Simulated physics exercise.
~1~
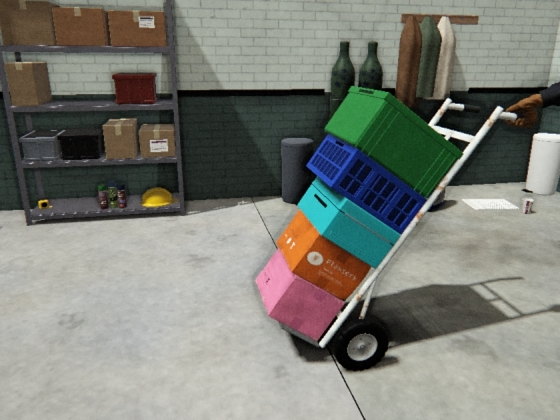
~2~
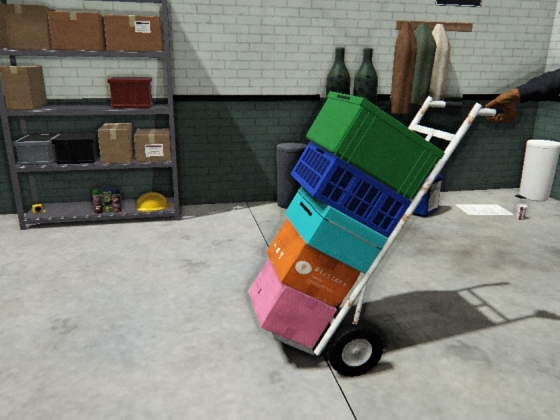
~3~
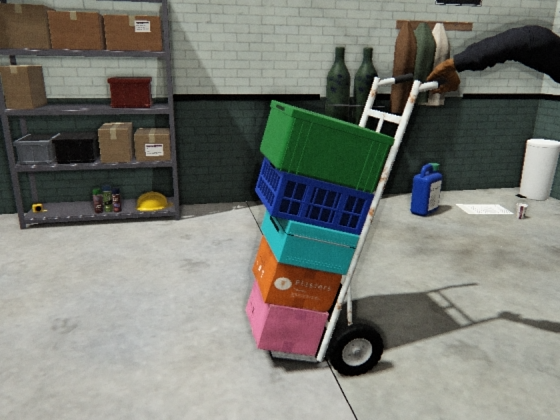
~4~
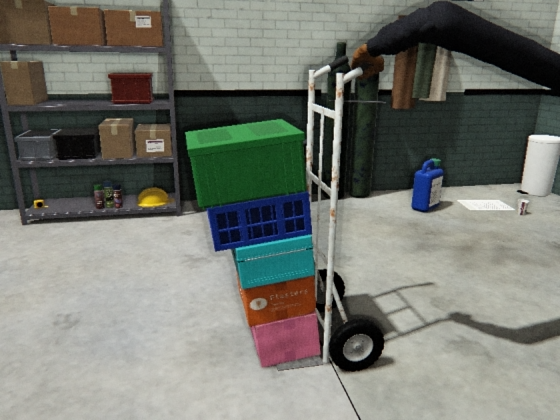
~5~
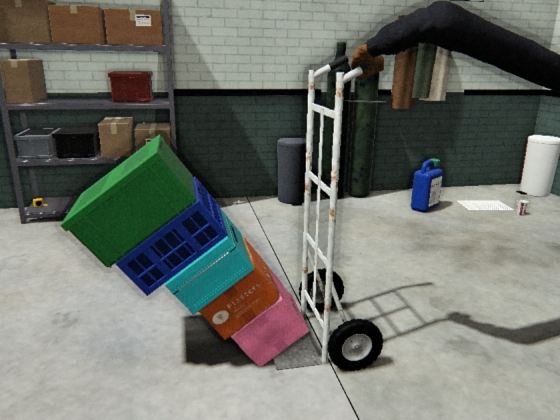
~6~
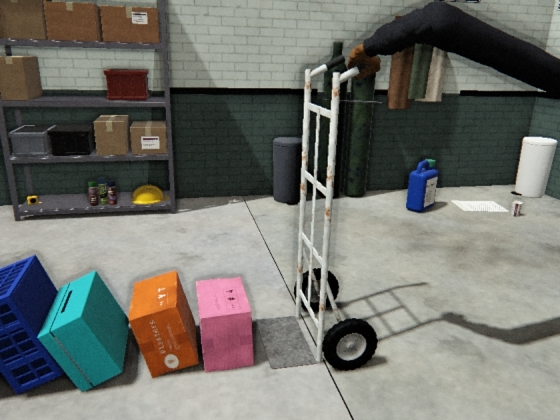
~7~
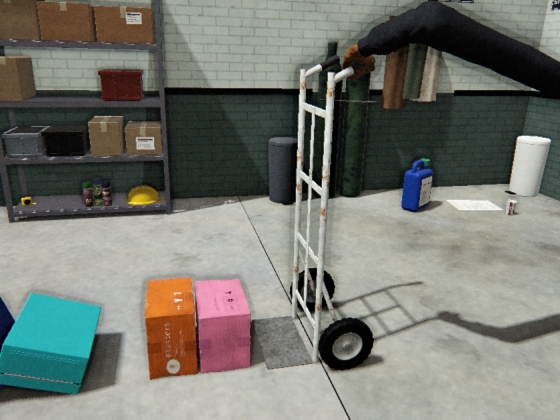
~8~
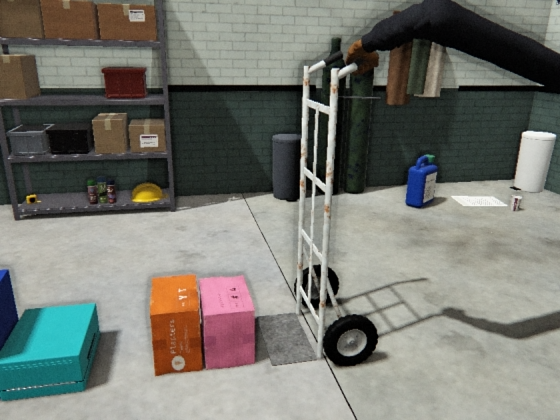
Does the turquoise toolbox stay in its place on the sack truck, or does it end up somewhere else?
It ends up somewhere else. It topples off to the left with the stack and comes to rest on the floor, beyond the orange box.
Arm tipping a sack truck upright, its colourful stack toppling left and spilling across the floor, pink parcel ending nearest the truck.
